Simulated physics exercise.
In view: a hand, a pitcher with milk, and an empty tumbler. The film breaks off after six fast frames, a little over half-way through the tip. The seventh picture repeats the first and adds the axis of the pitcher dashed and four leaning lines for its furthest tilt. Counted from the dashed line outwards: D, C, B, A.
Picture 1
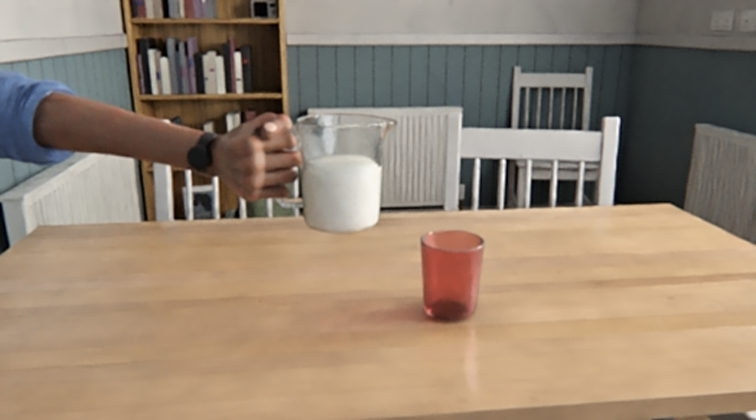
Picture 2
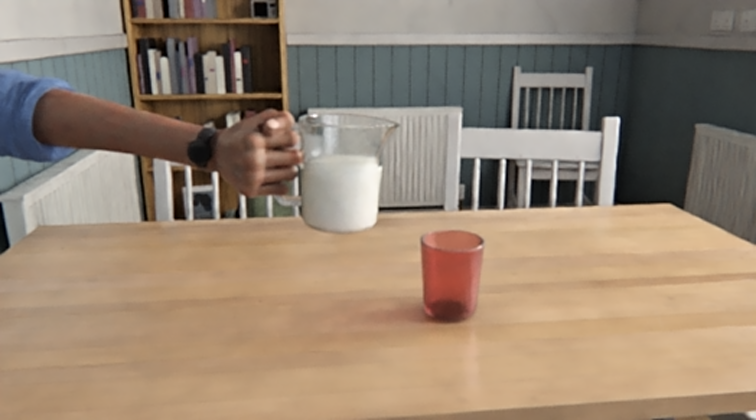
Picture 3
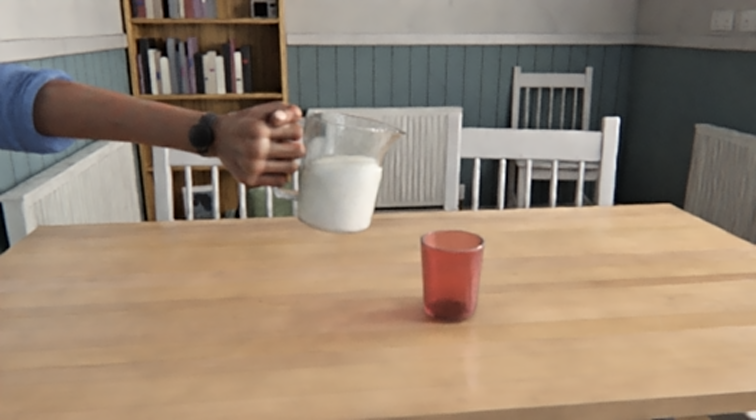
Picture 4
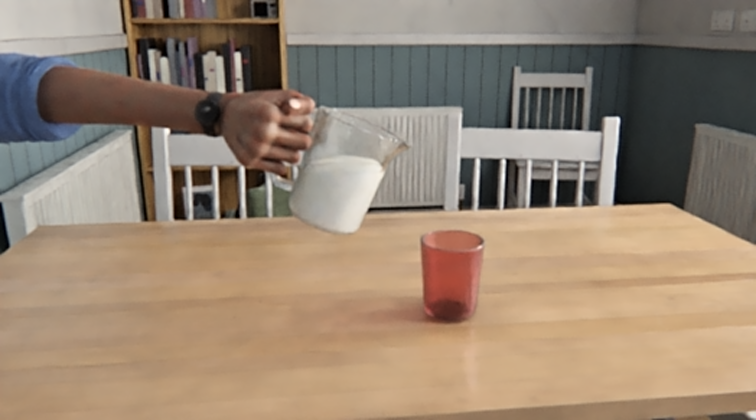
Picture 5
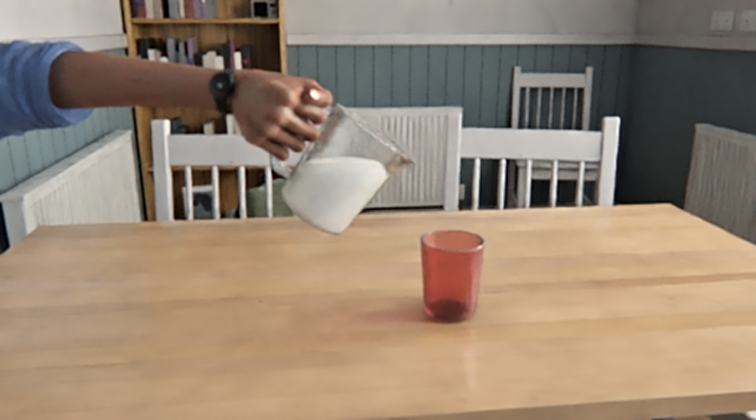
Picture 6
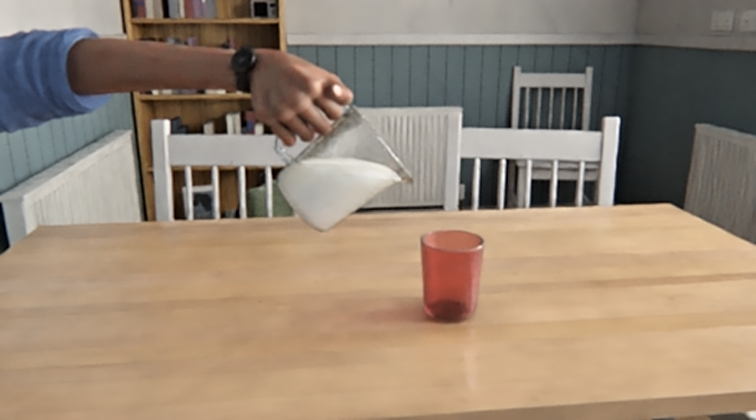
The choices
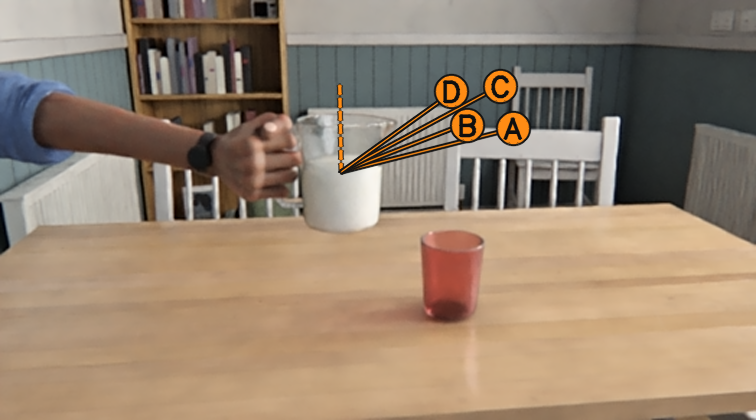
In a room with grey-blue panelled walls, a bookcase and white chairs, a fixed camera looks across a pale wooden table from slightly above. A hand in a blue sleeve and dark watch holds a clear glass pitcher of milk at left of centre, and an empty red tumbler stands to its right. The hand rises and tilts the pitcher steadily rightward, the milk sliding towards its lip.
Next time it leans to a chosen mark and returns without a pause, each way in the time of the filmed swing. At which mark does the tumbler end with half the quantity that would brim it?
The answer is tilt B.
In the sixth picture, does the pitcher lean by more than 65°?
No, it does not.
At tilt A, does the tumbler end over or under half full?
Over half.
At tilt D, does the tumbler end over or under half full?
Under half.
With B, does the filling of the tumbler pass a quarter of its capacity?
Yes.
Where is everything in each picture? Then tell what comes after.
Upright, lip at (396, 121); rim of the tumbler round (453, 239); nothing has left yet.
Tipped about 3°, lip at (398, 124); nothing has left yet.
Tipped about 10°, lip at (404, 132); nothing has left yet.
Tipped about 22°, lip at (410, 145); nothing has left yet.
Tipped about 36°, lip at (414, 163); nothing has left yet.
Tipped about 51°, lip at (413, 181); nothing has left yet.
On the marked copy, A at (497, 132); B at (451, 129); C at (485, 93); D at (438, 102).
With A, the tumbler ends with about 66 % of what it can hold.
With B, the tumbler ends with about 48 % of what it can hold.
With C, the tumbler ends with about 29 % of what it can hold.
With D, the tumbler ends with about 14 % of what it can hold.
